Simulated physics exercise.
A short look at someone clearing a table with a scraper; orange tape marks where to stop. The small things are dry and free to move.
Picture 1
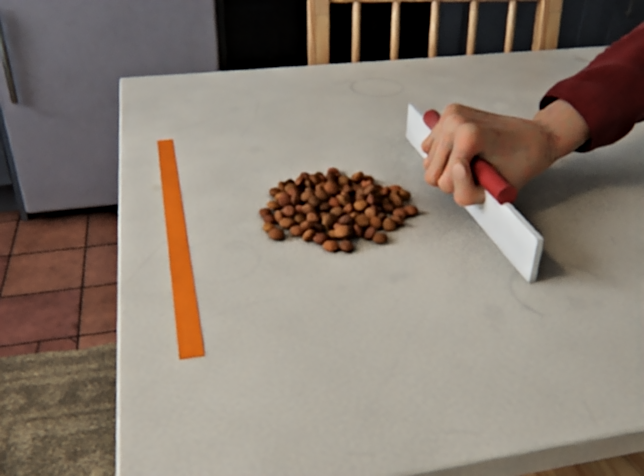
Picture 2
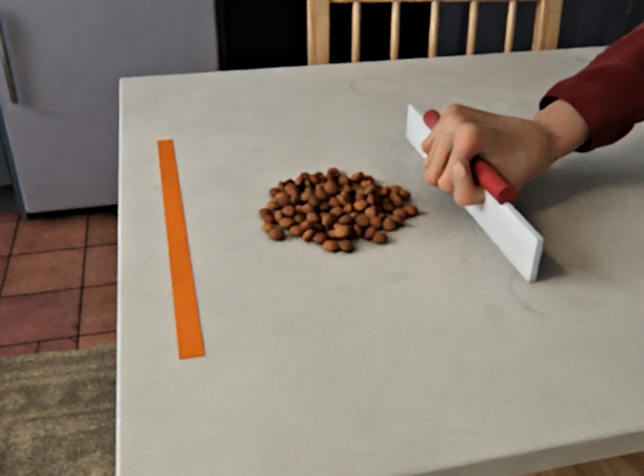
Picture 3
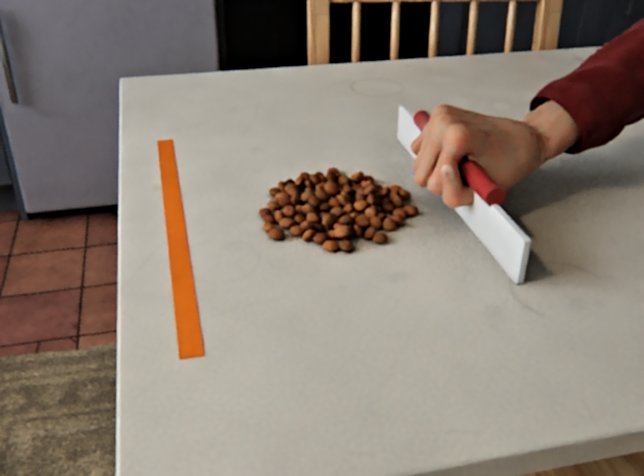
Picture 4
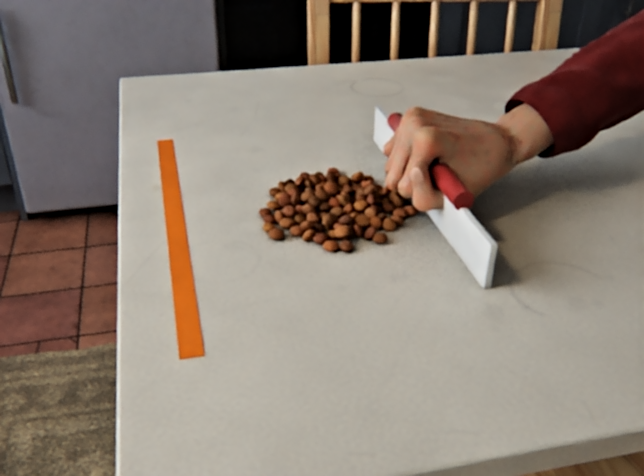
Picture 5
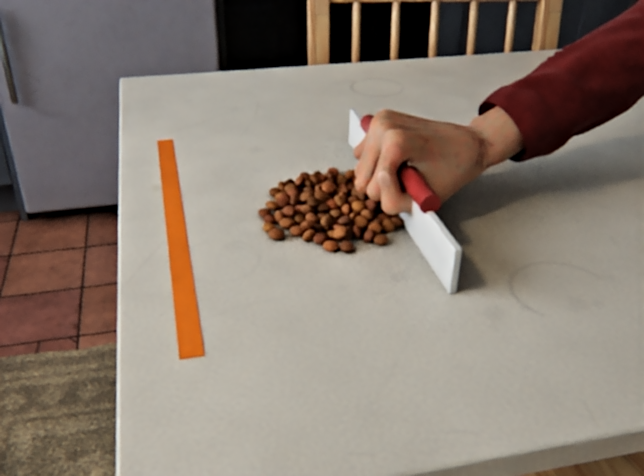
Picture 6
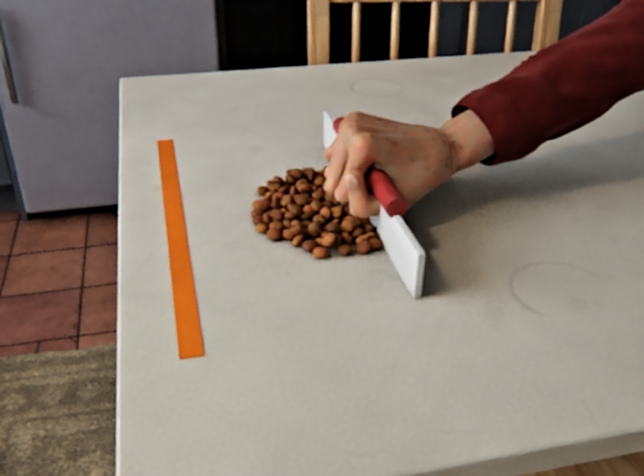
Hand in a red sleeve sliding a white scraper leftward across a pale table, beginning to push a heap of brown kibble.
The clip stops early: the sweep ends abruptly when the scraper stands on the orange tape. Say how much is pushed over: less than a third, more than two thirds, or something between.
It pushes from one third to two thirds off the end.
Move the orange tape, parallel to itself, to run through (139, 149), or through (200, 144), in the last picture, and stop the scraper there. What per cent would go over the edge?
About 90 and 10 per cent.
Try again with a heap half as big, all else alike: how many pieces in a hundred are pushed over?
Roughly 40 in a hundred.
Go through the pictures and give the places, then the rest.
The first frame shows scraper near (524, 246), at rest; orange tape near (166, 147), about two fingers from the edge; edge at (118, 235); the heap near (336, 208), bits of dog kibble.
The second frame shows scraper near (524, 246), at rest.
The third frame shows scraper near (512, 248); the heap near (336, 208).
The fourth frame shows scraper near (480, 252).
The fifth frame shows scraper near (446, 256); the heap near (333, 208), a little pushed along.
The sixth frame shows scraper near (411, 261); orange tape near (166, 147); edge at (118, 235); the heap near (311, 212), all but a few pushed along.
Shortly afterwards, scraper still moving, near (261, 178); heap all on the table, its front near (162, 232).
Next, scraper stopped at the orange tape; heap near half over the edge.
In the end, scraper stopped at the orange tape; heap near half over the edge.
